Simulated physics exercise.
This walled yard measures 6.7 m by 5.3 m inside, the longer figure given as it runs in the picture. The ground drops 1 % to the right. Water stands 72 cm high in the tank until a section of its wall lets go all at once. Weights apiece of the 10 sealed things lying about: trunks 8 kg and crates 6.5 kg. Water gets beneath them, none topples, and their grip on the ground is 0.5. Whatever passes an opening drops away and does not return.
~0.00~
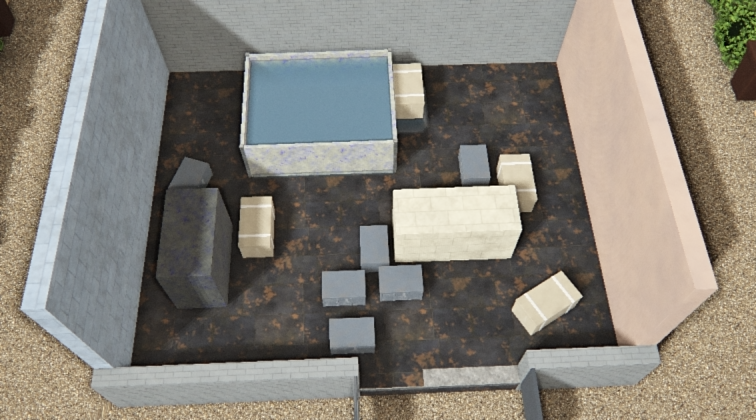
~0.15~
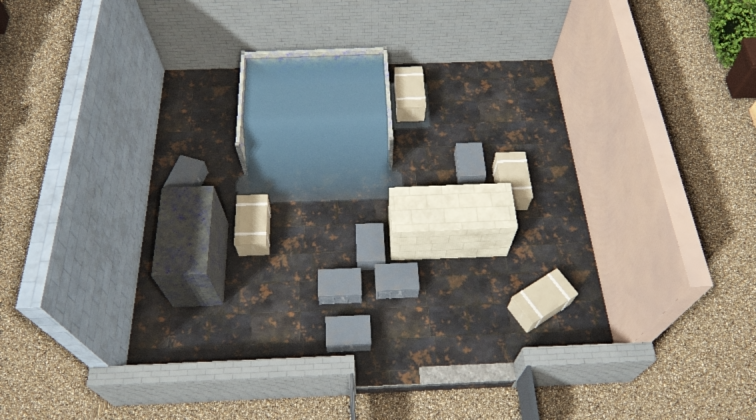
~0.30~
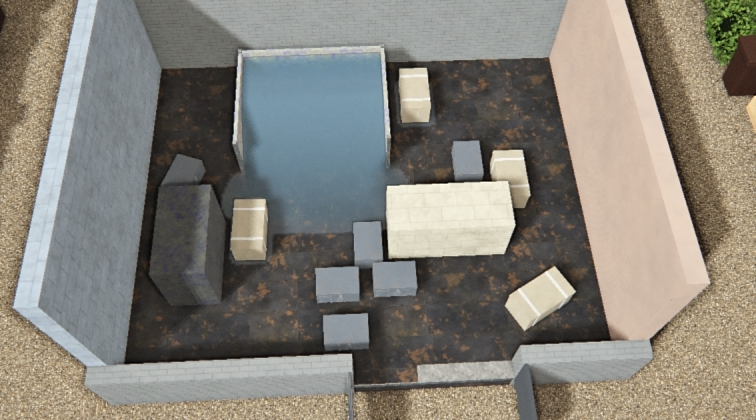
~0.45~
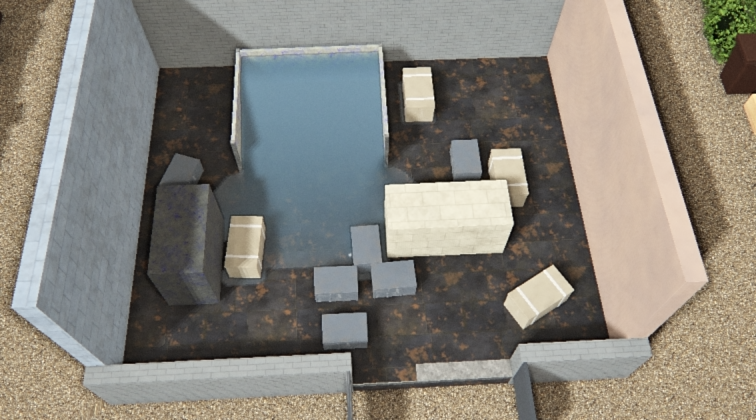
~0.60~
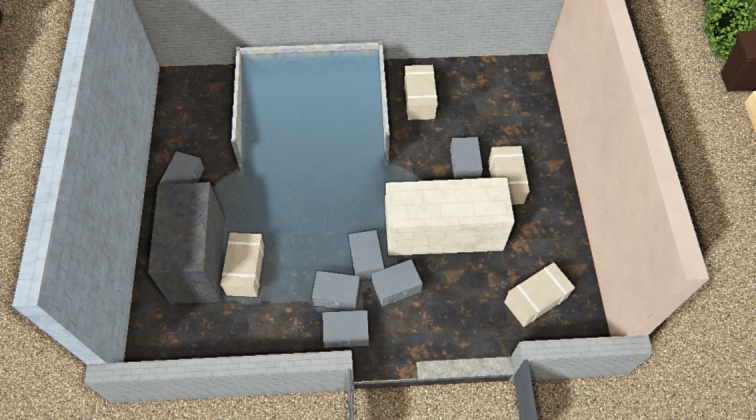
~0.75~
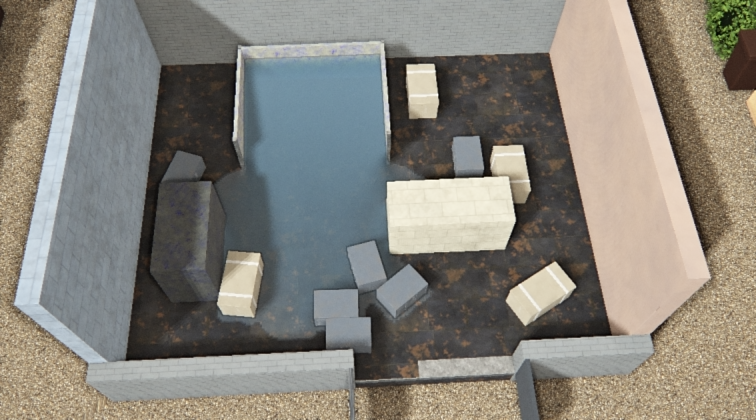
Water spreading from a raised pool across a walled yard's dark floor, shifting a pale crate and then several grey blocks.
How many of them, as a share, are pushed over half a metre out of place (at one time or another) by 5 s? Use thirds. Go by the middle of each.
That comes to two thirds or more.
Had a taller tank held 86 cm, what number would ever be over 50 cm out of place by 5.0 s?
In that case 9 of them.
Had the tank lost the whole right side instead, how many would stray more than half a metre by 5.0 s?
Then 5.
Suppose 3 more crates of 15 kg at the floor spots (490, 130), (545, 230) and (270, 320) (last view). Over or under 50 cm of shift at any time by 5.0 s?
In that order: Short of it, short of it, past it.
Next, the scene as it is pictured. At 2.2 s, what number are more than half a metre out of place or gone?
I count 6.
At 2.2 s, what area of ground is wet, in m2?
Some 21 m2.
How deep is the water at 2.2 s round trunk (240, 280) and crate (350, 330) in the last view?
About 12 and 28 cm.
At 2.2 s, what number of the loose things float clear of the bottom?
3 of them.
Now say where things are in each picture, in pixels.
A trunk at (255, 221) rests on the ground; a crate at (374, 244), on the bottom; water covers 3.7 m2; 0 of 10 have shifted, in the first picture.
A trunk at (251, 219) rests on the ground; a crate at (370, 242) rests on the ground; 5.0 m2 under water; 1 of 10 have shifted, in the second picture.
A trunk at (248, 224), on the bottom, 10 cm from its start; a crate at (368, 240) rests on the ground; 6.5 m2 under water; 2 of 10 have shifted, in the third picture.
A trunk at (244, 241), on the bottom, 39 cm from its start; a crate at (366, 244) rests on the ground, 8 cm from its start; water covers 8.0 m2; 3 of 10 have shifted, in the fourth picture.
A trunk at (241, 259) rests on the ground, 70 cm from its start; a crate at (366, 251) rests on the ground, 24 cm from its start; 9.2 m2 under water; 5 of 10 have shifted, in the fifth picture.
A trunk at (239, 279) rests on the ground, 102 cm from its start; a crate at (367, 263), afloat, 45 cm from its start; water covers 10.7 m2; 6 of 10 have shifted, in the sixth picture.
After 1.1 s 4 of 10 are over 50 cm from their spots; 2 afloat.
After 2.2 s 6 of 10 are over 50 cm from their spots; 3 afloat.
After 3.5 s 7 of 10 are over 50 cm from their spots; 3 afloat.
After 5.0 s 9 of 10 are over 50 cm from their spots, and 9 have been at some point; 5 afloat.
